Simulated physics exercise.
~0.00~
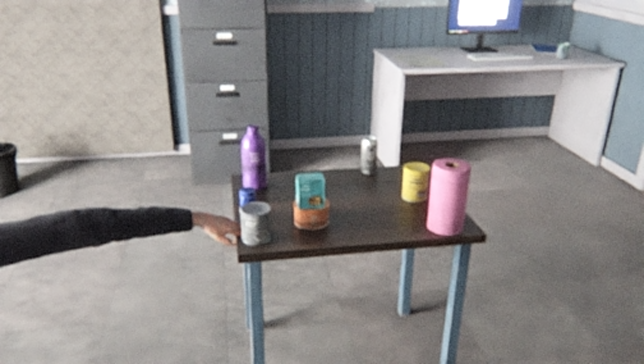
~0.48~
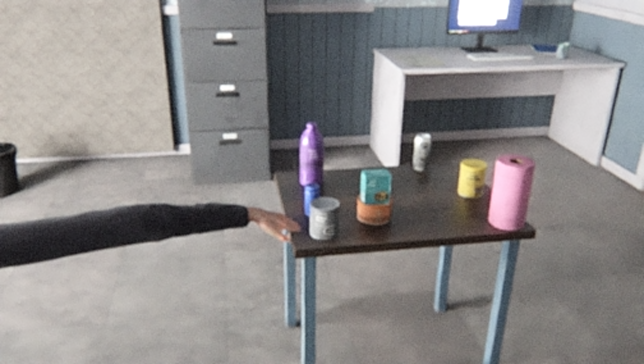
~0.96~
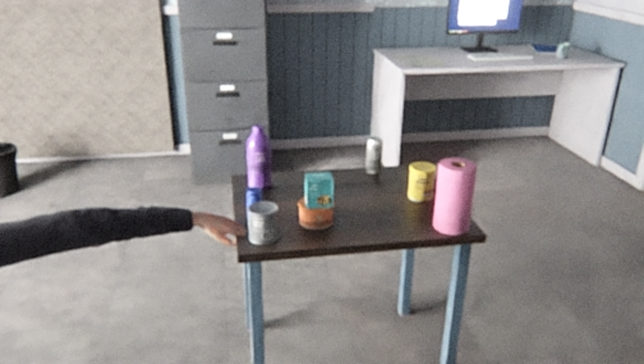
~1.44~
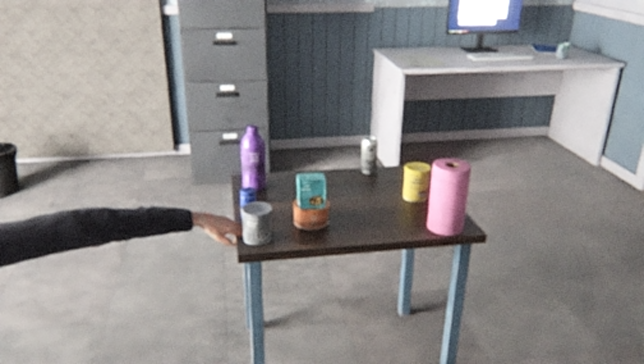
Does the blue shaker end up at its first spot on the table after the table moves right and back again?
Yes, the blue shaker ends up standing at practically the same spot on the table, beside the purple bottle and behind the grey tin.
A dark-topped work table with blue legs slides to the right as an outstretched arm in a dark sleeve follows, its hand at the left edge. On top are a purple bottle, a small blue shaker, a grey tin, a turquoise packet with an orange tub, a white can, a yellow tin and a pink roll. The table then moves back left to where it began, with the objects sitting slightly right of their first spots. They shift a little left, and everything ends upright on the table, almost exactly as it started.
